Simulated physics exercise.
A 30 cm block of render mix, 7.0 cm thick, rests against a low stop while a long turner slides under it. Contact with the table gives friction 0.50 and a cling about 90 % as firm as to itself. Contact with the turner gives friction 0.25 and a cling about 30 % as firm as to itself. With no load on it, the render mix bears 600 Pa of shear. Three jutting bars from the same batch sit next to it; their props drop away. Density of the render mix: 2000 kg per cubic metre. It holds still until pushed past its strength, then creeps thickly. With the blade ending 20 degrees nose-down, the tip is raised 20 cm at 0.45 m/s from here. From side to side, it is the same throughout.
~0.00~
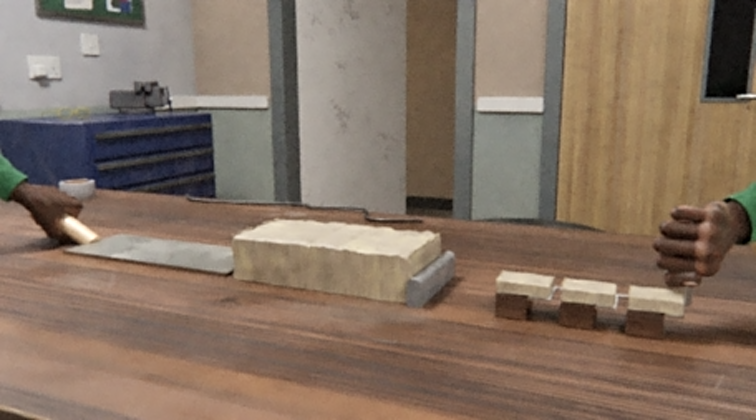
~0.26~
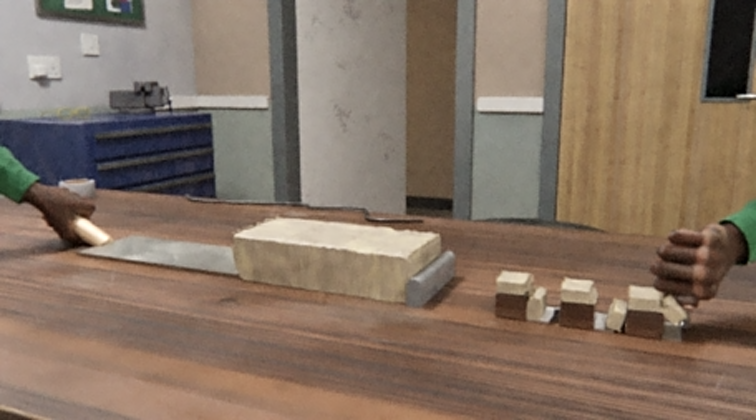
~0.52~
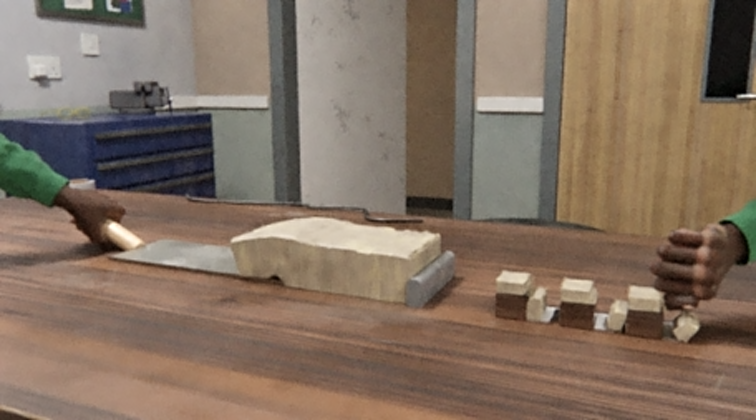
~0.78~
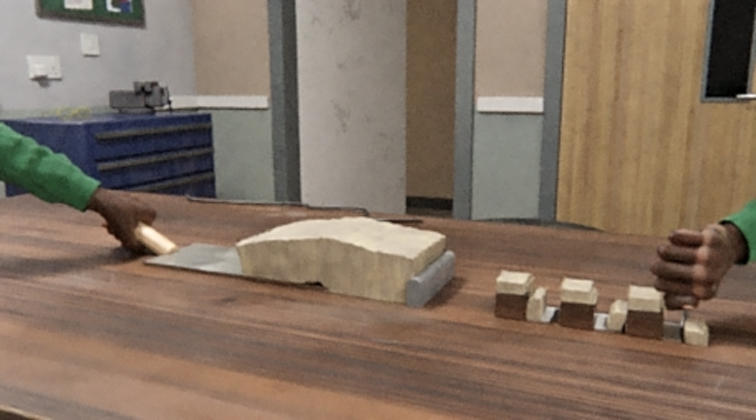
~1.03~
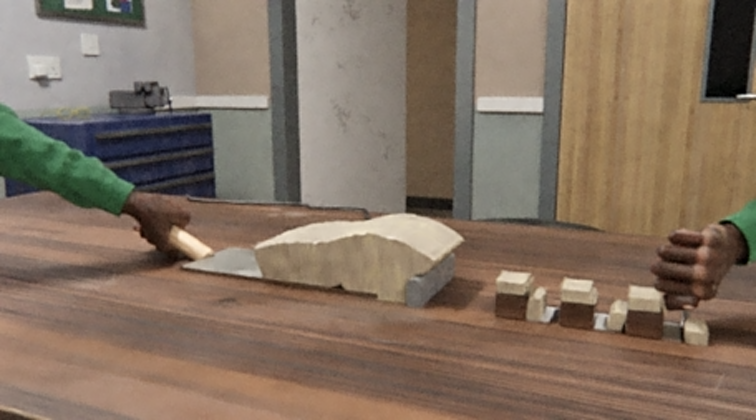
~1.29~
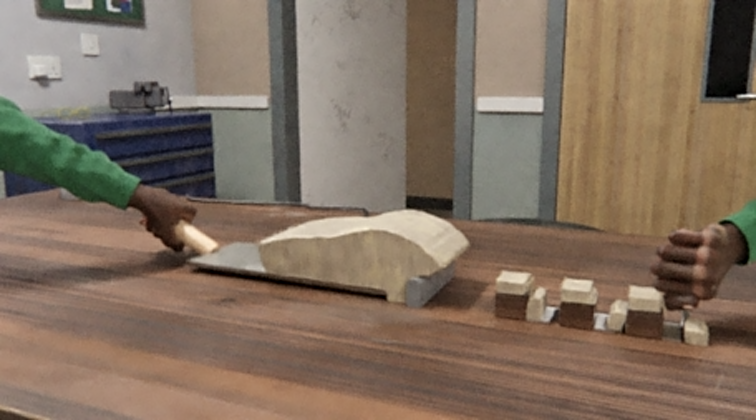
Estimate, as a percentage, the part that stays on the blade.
I would say 63 %.
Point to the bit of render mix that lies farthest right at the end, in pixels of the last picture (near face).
Roughly at the pixel (454, 291).
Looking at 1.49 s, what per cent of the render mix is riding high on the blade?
Share at that time: About 45 %.
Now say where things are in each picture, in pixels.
Handle end of the blade at (63, 253), not yet moved; highest point of the render mix at (325, 246); the tips have sunk 0, 0, 0 (left to right), in the first picture.
Handle end of the blade at (76, 254), moved 3.3 cm; highest point of the render mix at (237, 235); the tips have sunk 3.3 cm, 3.3 cm, 1.4 cm (left to right), in the second picture.
Handle end of the blade at (109, 259), moved 11 cm; highest point of the render mix at (279, 236); the tips have sunk 3.3 cm, 3.4 cm, 3.2 cm (left to right), in the third picture.
Handle end of the blade at (143, 264), moved 19 cm; highest point of the render mix at (323, 237); the tips have sunk 3.3 cm, 3.4 cm, 3.3 cm (left to right), in the fourth picture.
Handle end of the blade at (180, 269), moved 27 cm; highest point of the render mix at (369, 233); the tips have sunk 3.3 cm, 3.4 cm, 3.3 cm (left to right), in the fifth picture.
Handle end of the blade at (187, 264), moved 28 cm; highest point of the render mix at (378, 229); the tips have sunk 3.3 cm, 3.4 cm, 3.3 cm (left to right), in the sixth picture.
By 1.49 s, the tip is 9.2 cm up.
By 1.73 s, the tip is 19 cm up.
By 1.96 s, the tip is 20 cm up and 63 % is riding high on the blade.
By 2.20 s, the tip is 20 cm up and 63 % is riding high on the blade.
By 2.60 s, at the end, the tip is 20 cm up and 63 % is riding high on the blade.
